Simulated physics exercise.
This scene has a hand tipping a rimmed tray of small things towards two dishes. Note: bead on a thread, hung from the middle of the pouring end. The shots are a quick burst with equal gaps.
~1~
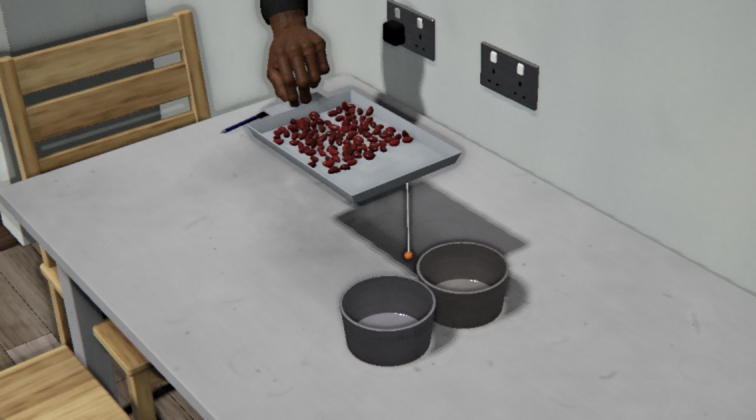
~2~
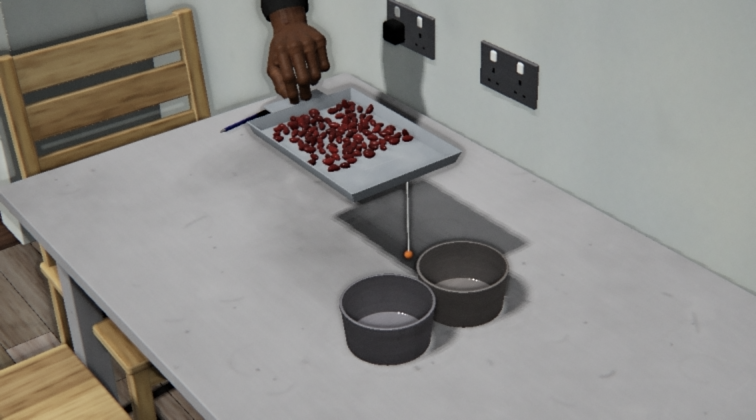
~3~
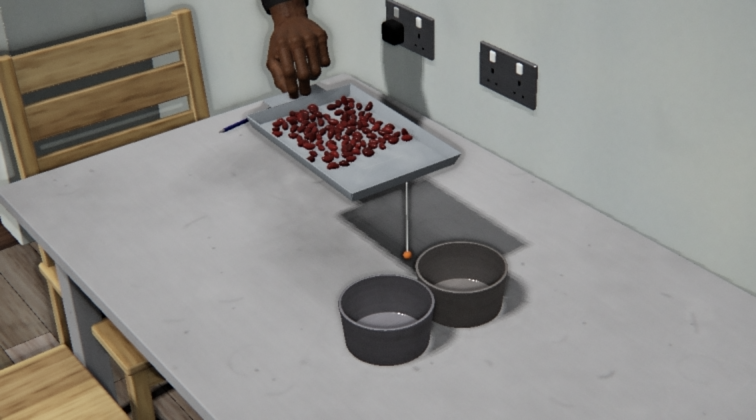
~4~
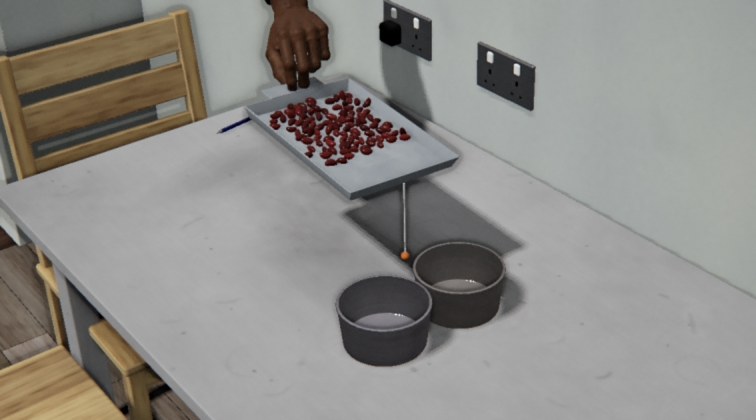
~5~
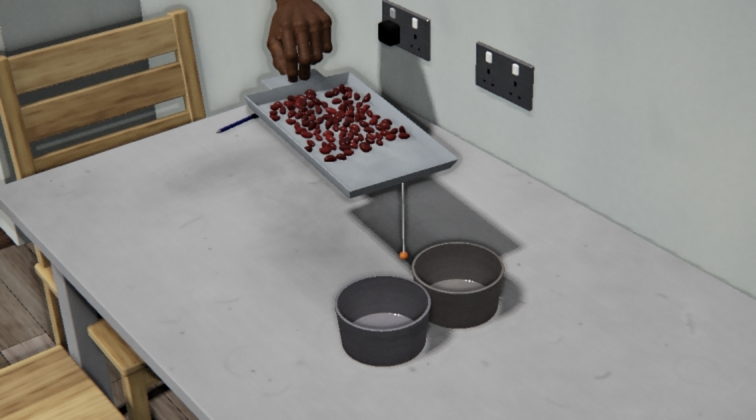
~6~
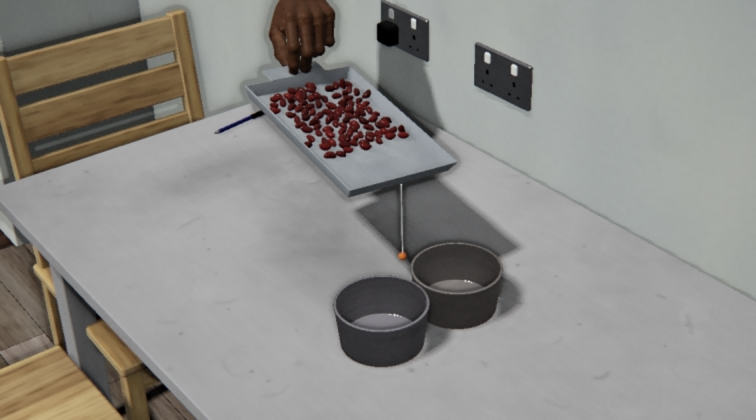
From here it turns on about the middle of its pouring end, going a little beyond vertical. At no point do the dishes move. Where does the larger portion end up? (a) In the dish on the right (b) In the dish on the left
In the dish on the right (a).
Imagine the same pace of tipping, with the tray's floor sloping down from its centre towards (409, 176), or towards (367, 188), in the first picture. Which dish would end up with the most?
Try 1: The right-side dish; try 2: The left-side dish.
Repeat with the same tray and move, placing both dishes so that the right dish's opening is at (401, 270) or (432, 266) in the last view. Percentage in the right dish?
Close to 10 in a hundred, then close to 50 in a hundred.
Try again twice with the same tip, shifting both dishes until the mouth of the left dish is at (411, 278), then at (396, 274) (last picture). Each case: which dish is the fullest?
With the dishes at the first place it's the right-side dish, and at the second it's the right-side dish.
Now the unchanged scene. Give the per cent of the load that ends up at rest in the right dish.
It works out at some 70 %.
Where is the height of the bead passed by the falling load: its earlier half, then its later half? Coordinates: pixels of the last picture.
At (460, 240) for the first part, then at (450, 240) for the others.
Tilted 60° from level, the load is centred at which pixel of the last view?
Mark it at roughly (427, 154) in the final frame.
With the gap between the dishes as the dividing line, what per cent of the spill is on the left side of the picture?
Reading: Around 0 %.
Shortly afterwards, tray tipped steeply; the bulk on the tray; a little in the right dish; a little outside both; a little in the air.
Next, tray tipped right over; only a few on the tray; near two thirds in the right dish; near a quarter outside both; a little in the air.
Some moments later, tray tipped past a quarter turn; near two thirds in the right dish; near a quarter outside both.
In the end, tray tipped past a quarter turn; none at all in the left dish; near two thirds in the right dish; near a quarter outside both.
